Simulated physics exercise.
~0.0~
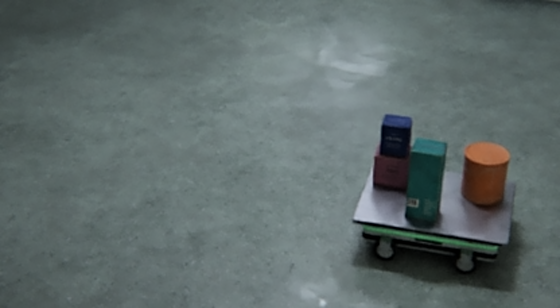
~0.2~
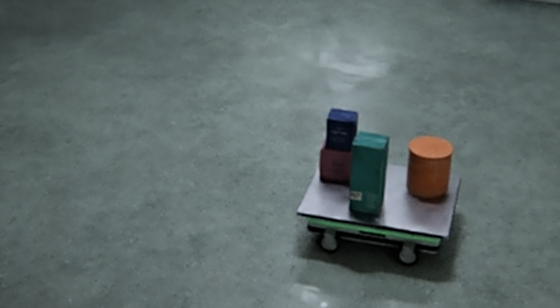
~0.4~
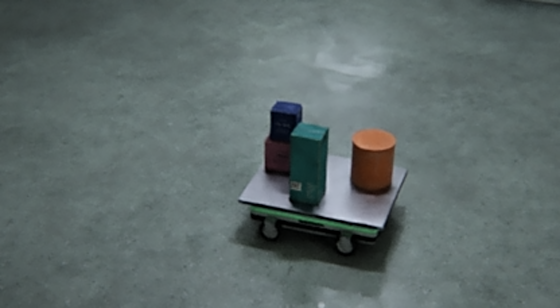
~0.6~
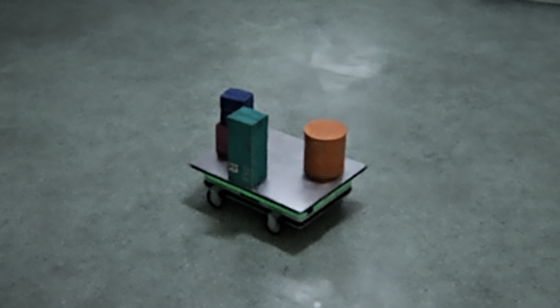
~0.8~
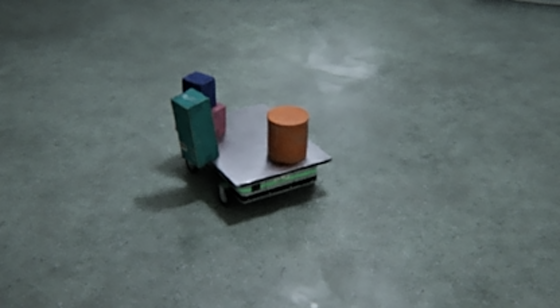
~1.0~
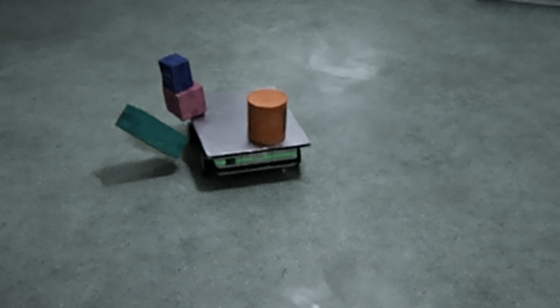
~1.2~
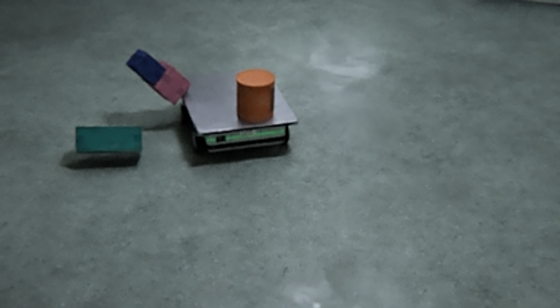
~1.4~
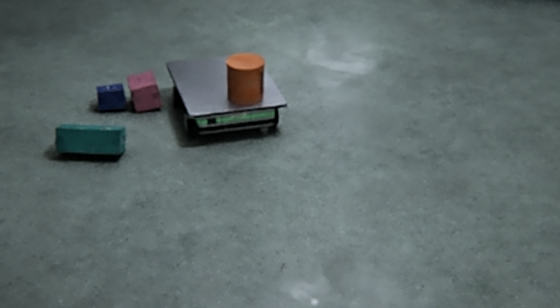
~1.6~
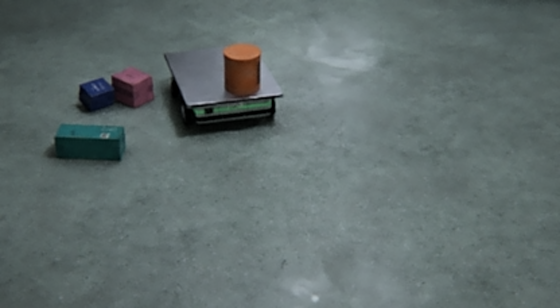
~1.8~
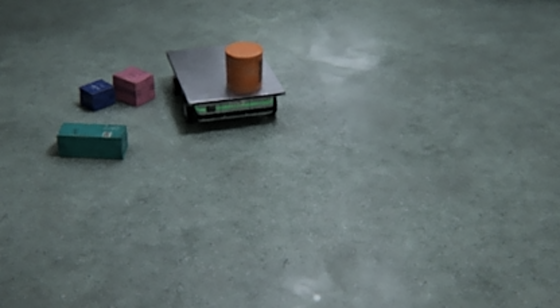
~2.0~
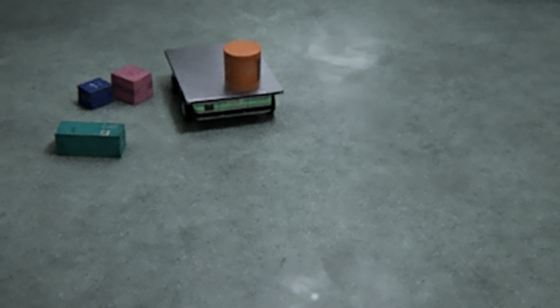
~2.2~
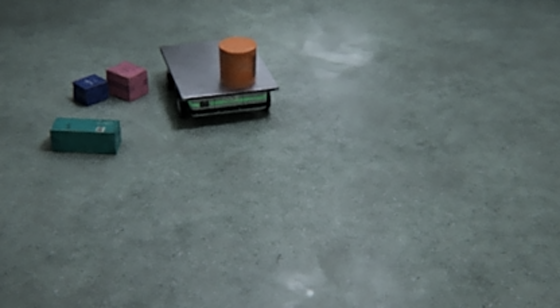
At first, a flat wheeled cart carries a turquoise box, a blue box stacked on a pink box, and an orange cylindrical container across a grey floor. It rolls steadily to the left, then begins to turn and head away toward the back. As it swings around, the tall turquoise box tips over the edge and drops onto its side on the floor. The pink and blue boxes then topple off together and separate as they land. The cart comes to a stop with the orange container still standing on it and the three boxes lying to its left.
